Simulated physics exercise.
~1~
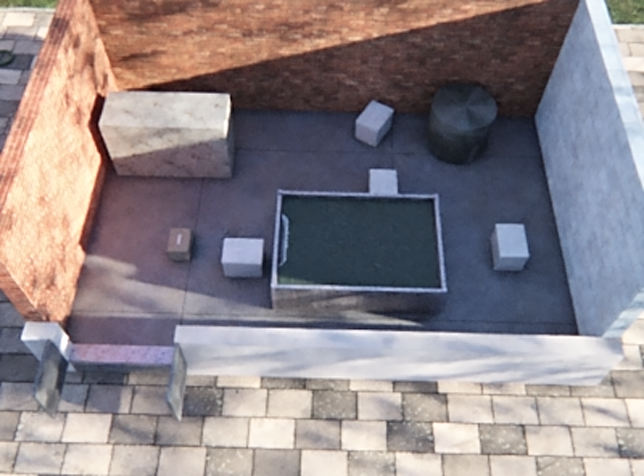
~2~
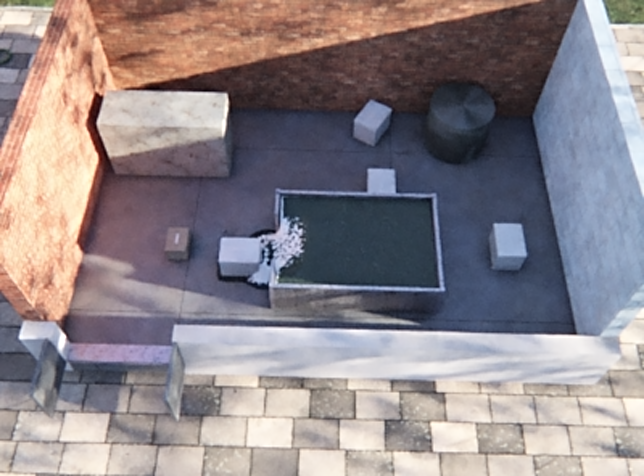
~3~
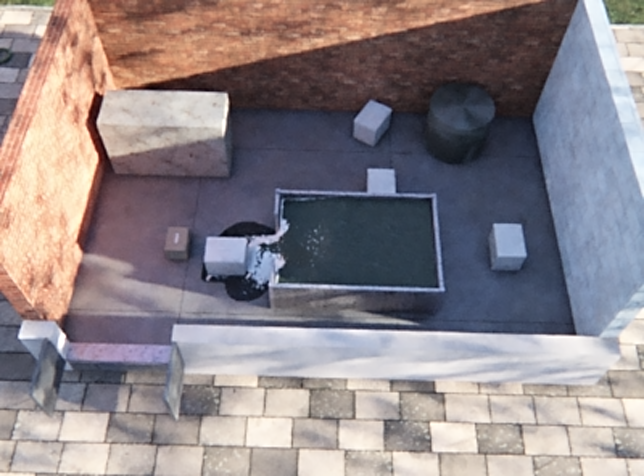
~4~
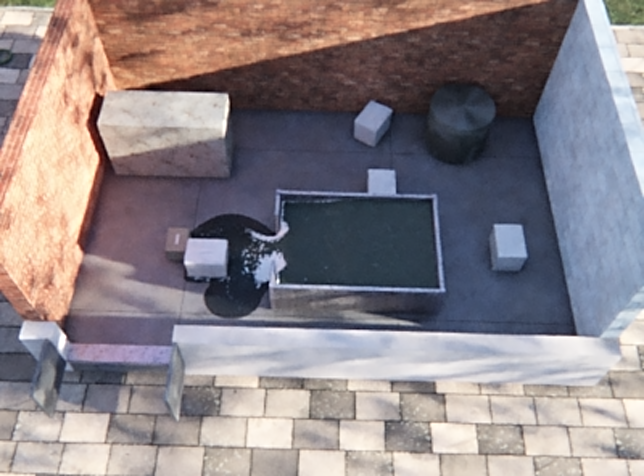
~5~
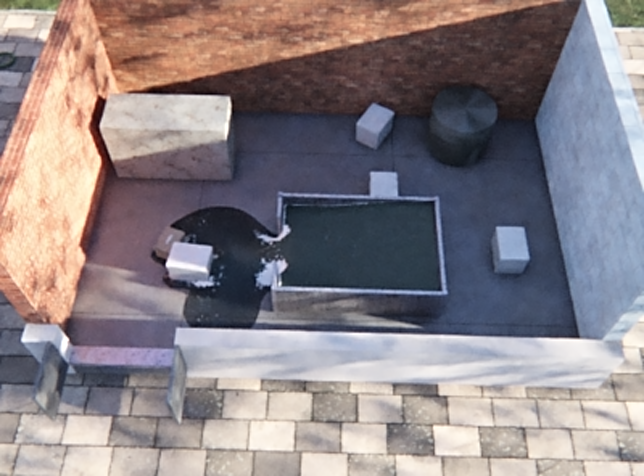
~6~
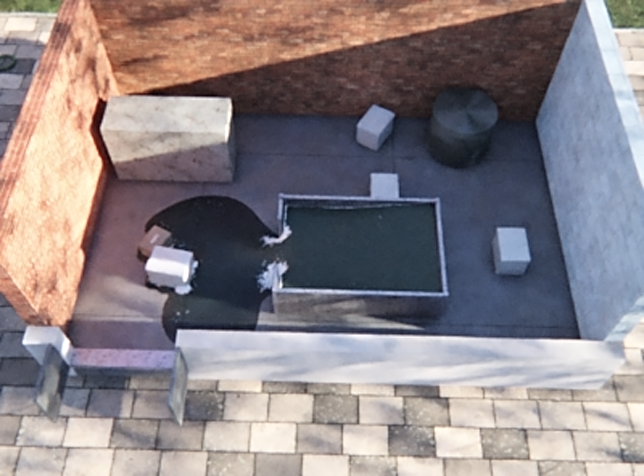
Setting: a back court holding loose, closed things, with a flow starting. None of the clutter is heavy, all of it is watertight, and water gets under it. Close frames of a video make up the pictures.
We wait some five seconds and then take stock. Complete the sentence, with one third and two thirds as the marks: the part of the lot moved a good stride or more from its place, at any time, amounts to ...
It amounts to one to two thirds.
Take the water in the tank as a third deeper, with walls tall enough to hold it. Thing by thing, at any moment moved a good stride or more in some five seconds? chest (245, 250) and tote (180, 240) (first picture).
Here's the rundown: Made it that far, then made it that far.
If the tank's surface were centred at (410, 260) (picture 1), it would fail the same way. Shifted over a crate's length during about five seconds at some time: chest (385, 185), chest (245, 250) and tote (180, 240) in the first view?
The three, one by one: Short of that, past that mark and past that mark.
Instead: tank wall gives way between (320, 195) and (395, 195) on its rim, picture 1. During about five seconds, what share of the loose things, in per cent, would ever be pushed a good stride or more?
I make it 20 per cent.
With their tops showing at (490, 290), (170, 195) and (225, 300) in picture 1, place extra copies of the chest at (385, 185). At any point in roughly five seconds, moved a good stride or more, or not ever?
Outcome per entry: Stays where it is / knocked aside / stays where it is.
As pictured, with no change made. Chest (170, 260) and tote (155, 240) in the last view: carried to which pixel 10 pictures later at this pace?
Estimate: First at (88, 288), second at (98, 207), approximately.
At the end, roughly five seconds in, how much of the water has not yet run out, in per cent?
Close to 82 percent of it stays.
A moment on, 2 of 5 are well off their spots; 0 afloat.
Next, 2 of 5 are well off their spots; 2 afloat.
Later, 2 of 5 are well off their spots; 1 afloat.
In the end, 2 of 5 are well off their spots, and 2 have been at some point; 1 afloat.
